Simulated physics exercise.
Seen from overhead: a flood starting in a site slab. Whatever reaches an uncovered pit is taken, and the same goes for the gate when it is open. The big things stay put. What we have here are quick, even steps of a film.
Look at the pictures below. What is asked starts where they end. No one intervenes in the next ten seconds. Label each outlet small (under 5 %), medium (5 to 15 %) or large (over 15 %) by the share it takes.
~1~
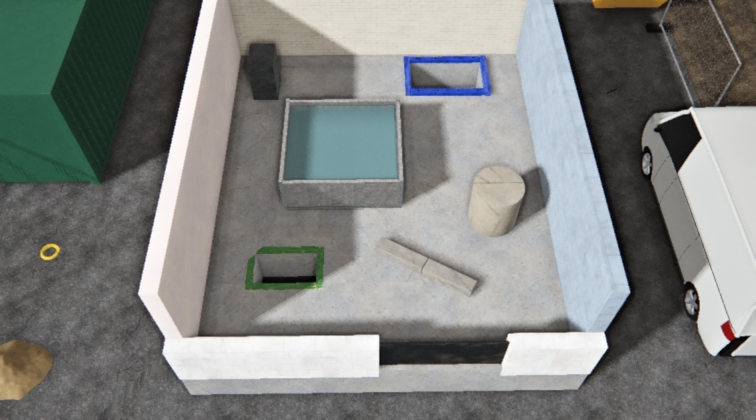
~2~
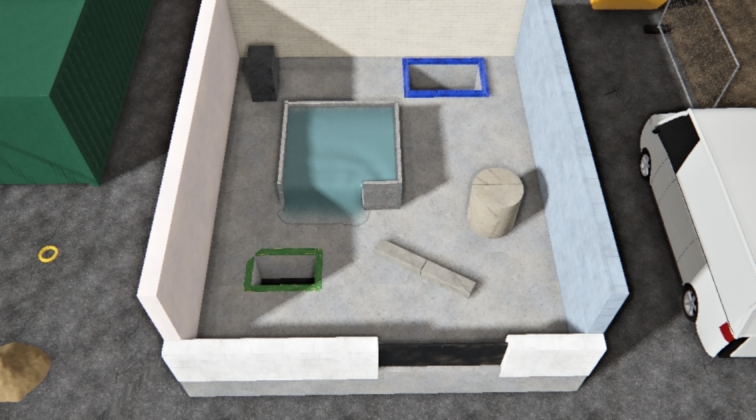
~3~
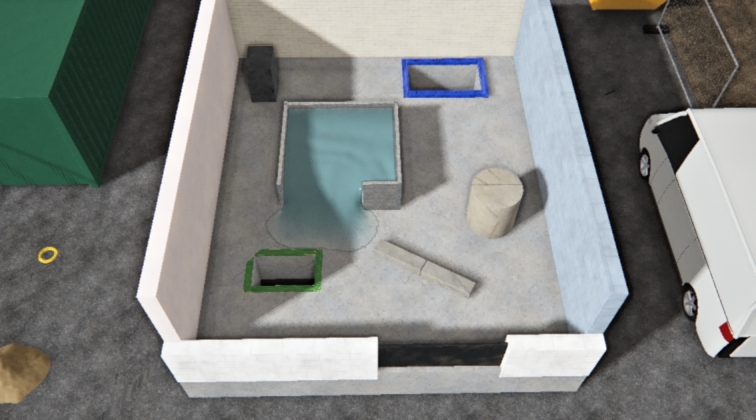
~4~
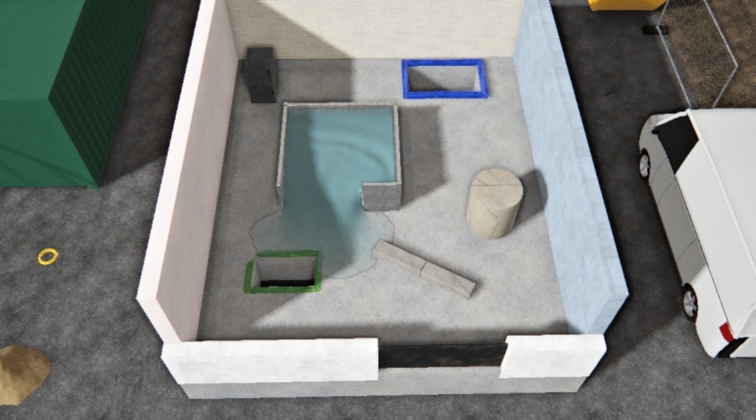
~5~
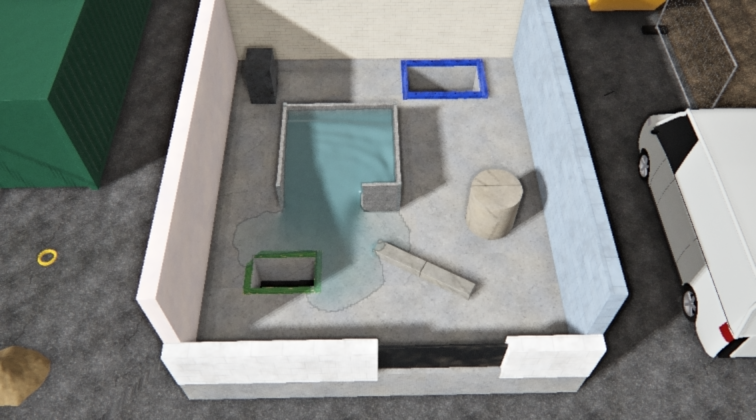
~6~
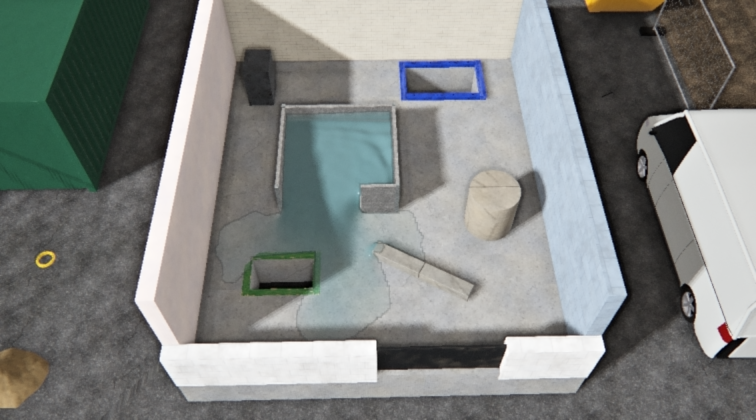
Labels: Gate: Small, blue pit: Small, green pit: Large.
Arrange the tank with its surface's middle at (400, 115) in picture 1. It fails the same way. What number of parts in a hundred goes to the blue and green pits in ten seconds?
The blue pit gets 0 per cent and the green pit 30 per cent.
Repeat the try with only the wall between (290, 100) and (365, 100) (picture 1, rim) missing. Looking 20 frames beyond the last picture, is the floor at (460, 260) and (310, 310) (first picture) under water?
Respectively: Spared and spared.
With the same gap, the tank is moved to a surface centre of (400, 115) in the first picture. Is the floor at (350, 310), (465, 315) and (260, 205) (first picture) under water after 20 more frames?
Spot one wetted, spot two wetted, spot three unwetted.
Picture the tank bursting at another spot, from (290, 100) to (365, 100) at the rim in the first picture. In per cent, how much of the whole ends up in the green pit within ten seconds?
Roughly 10 per cent goes to the green pit.
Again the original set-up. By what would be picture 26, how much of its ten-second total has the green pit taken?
I'd put it at about 60 per cent.
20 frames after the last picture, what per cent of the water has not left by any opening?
66 percent or thereabouts.
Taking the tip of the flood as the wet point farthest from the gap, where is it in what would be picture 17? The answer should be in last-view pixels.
My estimate: Roughly (553, 357).
A moment on, water covers 20 % of the floor; the gate 0 %, the blue pit 0 %, the green pit 14 %.
Next, water covers 25 % of the floor; the gate 0 %, the blue pit 0 %, the green pit 25 %.
Then, water covers 35 % of the floor; the gate 0 %, the blue pit 0 %, the green pit 35 %.
Later, water covers 55 % of the floor; the gate 0 %, the blue pit 0 %, the green pit 48 %.
In the end, water covers 80 % of the floor; the gate 0 %, the blue pit 0 %, the green pit 58 %.
